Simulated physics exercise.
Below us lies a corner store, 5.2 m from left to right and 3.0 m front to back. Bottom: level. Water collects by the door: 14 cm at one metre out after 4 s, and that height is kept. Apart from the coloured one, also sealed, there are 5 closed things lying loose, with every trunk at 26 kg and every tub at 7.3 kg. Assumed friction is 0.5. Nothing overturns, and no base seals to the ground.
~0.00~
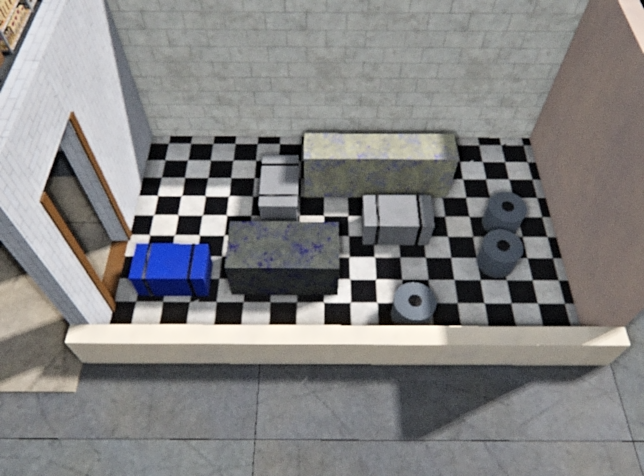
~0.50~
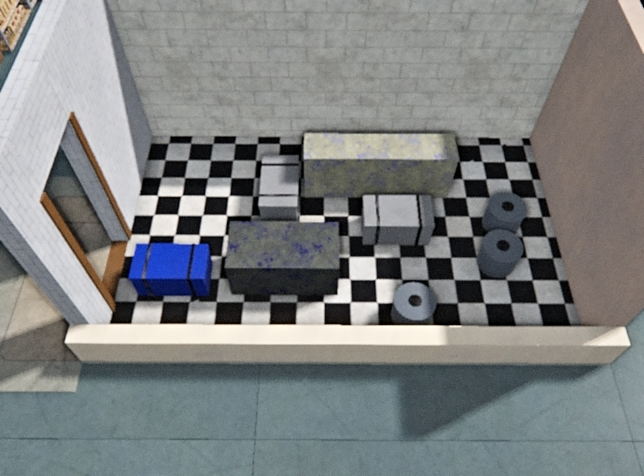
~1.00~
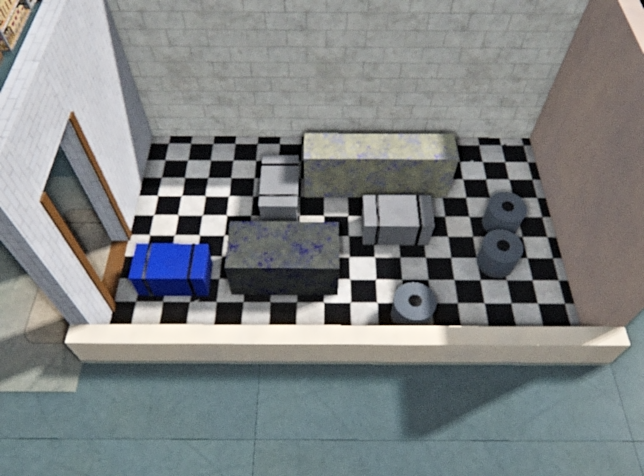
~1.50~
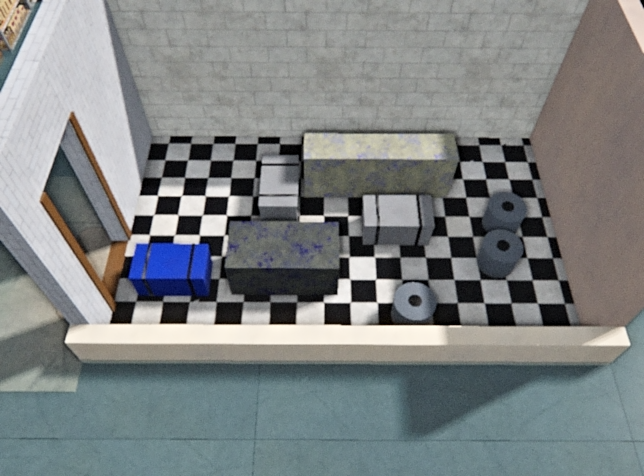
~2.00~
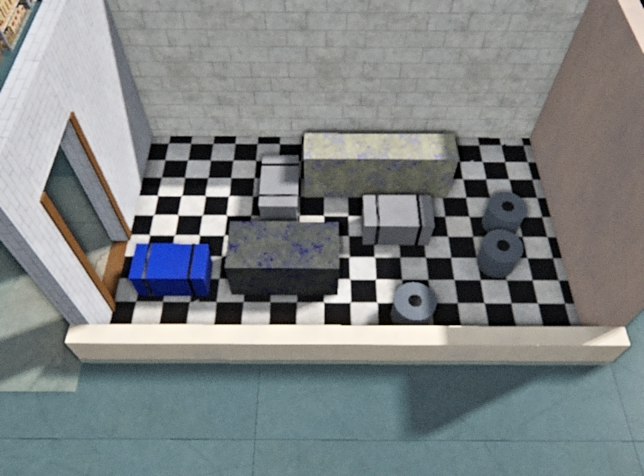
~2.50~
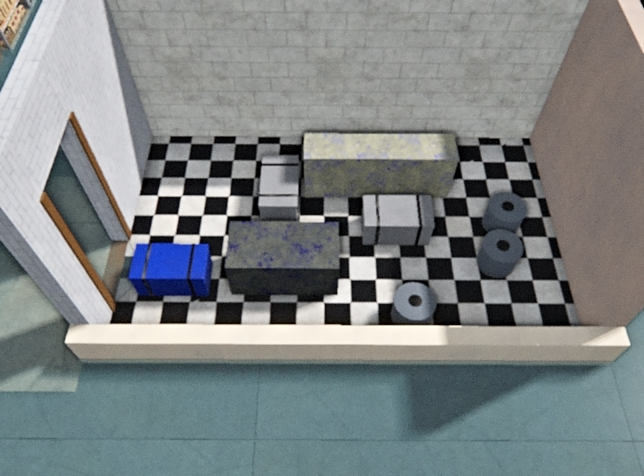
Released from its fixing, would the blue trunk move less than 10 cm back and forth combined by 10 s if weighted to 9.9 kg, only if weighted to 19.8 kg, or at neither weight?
My call: It moves too far either way.
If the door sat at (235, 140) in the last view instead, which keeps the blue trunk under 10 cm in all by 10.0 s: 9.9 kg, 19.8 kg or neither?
Okay, so both masses fail.
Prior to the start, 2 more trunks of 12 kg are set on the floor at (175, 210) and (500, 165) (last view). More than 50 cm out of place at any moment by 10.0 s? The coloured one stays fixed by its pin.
The first comes out above the threshold, the second below the threshold.
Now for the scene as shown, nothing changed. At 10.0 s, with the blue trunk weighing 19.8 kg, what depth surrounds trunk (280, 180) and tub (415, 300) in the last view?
About 4 and 3 cm.
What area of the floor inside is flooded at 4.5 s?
3.0 m2.
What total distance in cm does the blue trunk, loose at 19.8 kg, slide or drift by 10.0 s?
About 20 cm.
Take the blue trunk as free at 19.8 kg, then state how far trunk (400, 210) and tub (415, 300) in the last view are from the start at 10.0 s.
In that order: 0 cm, 20 cm.
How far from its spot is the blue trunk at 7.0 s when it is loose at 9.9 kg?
Shift: About 30 cm.
After 3.5 s the blue trunk would be 10 cm from its start with 9.9 kg and 0 cm from its start with 19.8 kg; 3 cm of water round it then.
After 4.5 s the blue trunk would be 25 cm from its start with 9.9 kg and 4 cm from its start with 19.8 kg; 3 cm of water round it then.
After 7.0 s the blue trunk would be 25 cm from its start with 9.9 kg and 24 cm from its start with 19.8 kg; 4 cm of water round it then.
After 10.0 s the blue trunk would be 49 cm from its start with 9.9 kg and 24 cm from its start with 19.8 kg; 4 cm of water round it then.
